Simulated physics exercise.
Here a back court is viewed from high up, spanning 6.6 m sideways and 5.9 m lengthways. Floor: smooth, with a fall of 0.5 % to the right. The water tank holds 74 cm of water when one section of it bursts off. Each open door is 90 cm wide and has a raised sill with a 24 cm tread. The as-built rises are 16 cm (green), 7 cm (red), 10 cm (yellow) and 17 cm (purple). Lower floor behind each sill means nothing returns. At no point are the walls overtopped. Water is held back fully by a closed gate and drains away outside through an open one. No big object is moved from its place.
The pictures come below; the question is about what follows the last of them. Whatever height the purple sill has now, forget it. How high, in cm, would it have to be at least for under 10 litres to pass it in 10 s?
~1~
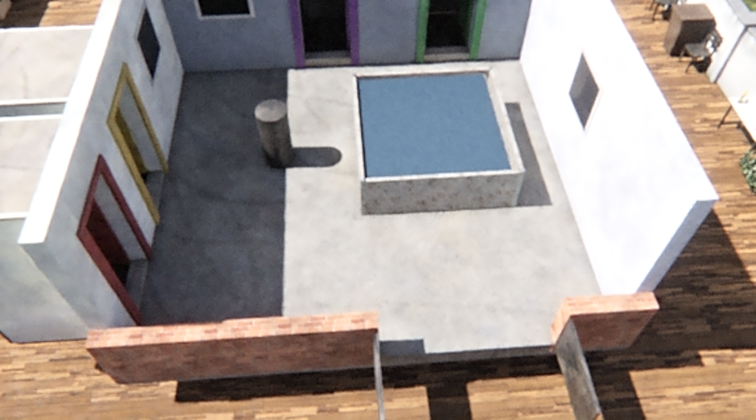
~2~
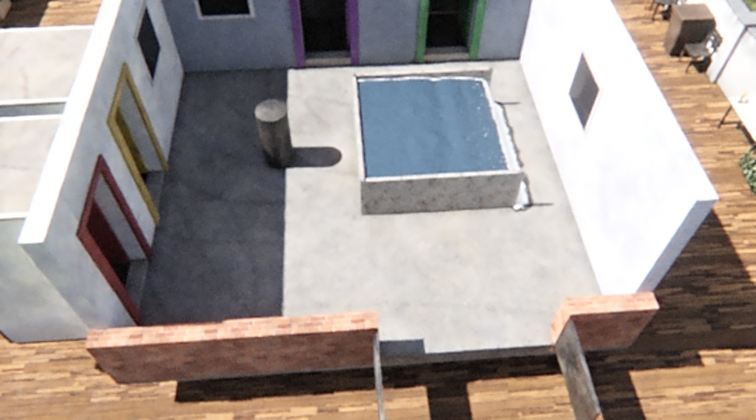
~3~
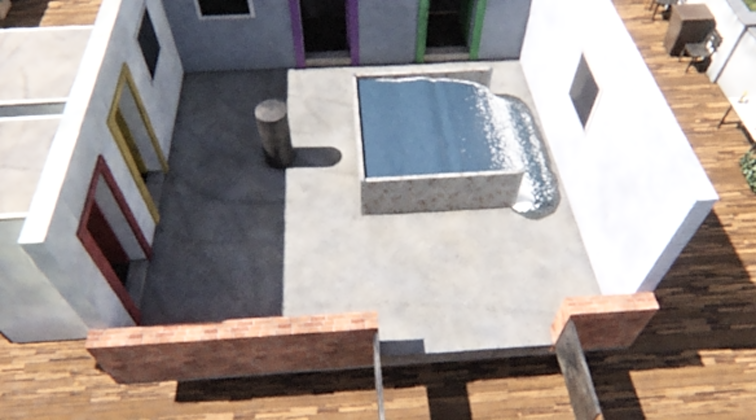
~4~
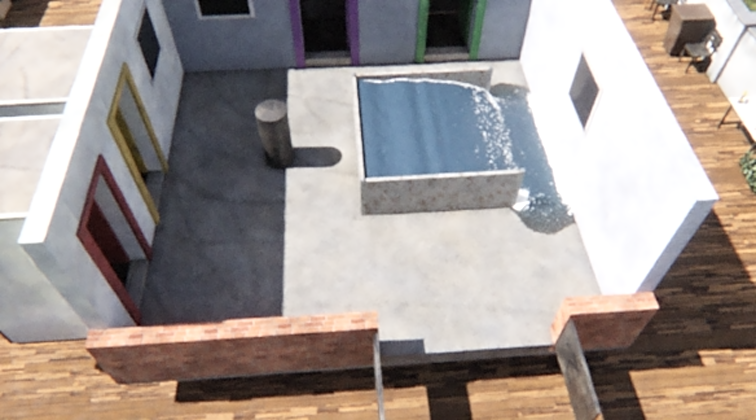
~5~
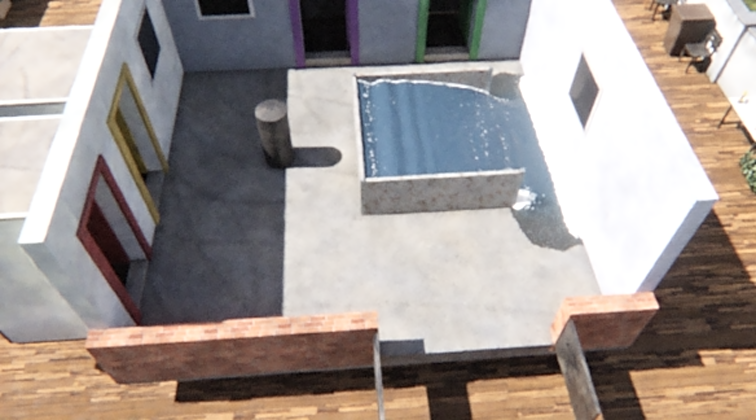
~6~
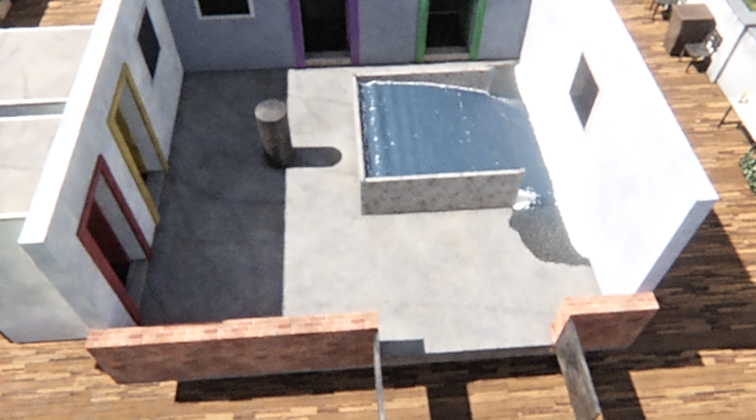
At least about 5.5 cm.
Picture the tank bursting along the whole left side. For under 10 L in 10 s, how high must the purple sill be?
With that break, close to 12.0 cm.
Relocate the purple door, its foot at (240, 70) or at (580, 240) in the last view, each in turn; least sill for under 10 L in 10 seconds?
Minimums: Roughly 13.5 cm and 23 cm.
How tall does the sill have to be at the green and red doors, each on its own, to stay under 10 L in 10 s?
Roughly 23 cm at green and 10.5 cm at red.
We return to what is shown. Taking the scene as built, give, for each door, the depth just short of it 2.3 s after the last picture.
In cm: Green 21, red 0, yellow 0, purple 5.
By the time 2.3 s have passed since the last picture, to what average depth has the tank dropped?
Around 27 cm deep on average.
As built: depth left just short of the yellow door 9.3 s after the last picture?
A ruler would read roughly 7.0 cm.
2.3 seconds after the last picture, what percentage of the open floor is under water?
Roughly 45 percent.
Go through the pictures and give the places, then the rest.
Still water, 74 cm deep, in the water tank at (432, 123); the purple door at (325, 22) is dry, in the first picture.
The gap is at (499, 139), the front 0.3 m out at (527, 202); the back of the water tank holds 74 cm, in the second picture.
The gap is at (498, 142), the front 0.8 m out at (555, 198); the back of the water tank holds 74 cm, in the third picture.
The gap is at (498, 143), the front 1.0 m out at (573, 218); the back of the water tank holds 74 cm, in the fourth picture.
The gap is at (498, 143), the front 1.2 m out at (580, 239); the back of the water tank holds 69 cm, in the fifth picture.
Water pours out at (497, 143) and has run 1.5 m, to (588, 262); about 24 cm deep outside, 62 cm at the back; 3.1 m in a straight line remain to the purple door at (325, 22), in the sixth picture.
Then, 0.7 s after the last picture water covers 15 % of the floor, deepest (59 cm) near (545, 147); it has not reached the purple door.
Then, 2.3 s after the last picture water covers 45 % of the floor, deepest (38 cm) near (515, 62); 5 cm at the purple door, 0 litres in over its 17 cm sill.
Then, 9.3 s after the last picture water covers 95 % of the floor, deepest (12 cm) near (173, 353); 8 cm at the purple door, 0 litres in over its 17 cm sill.
At the purple door as built, the water peaked near 9 cm, 6.7 s after the last picture.
Run again over the same 10 s with other heights there, 15 litres in over 4.5 cm, 7 litres over 6 cm. The limit of 10 litres is kept from about 5.5 cm up.
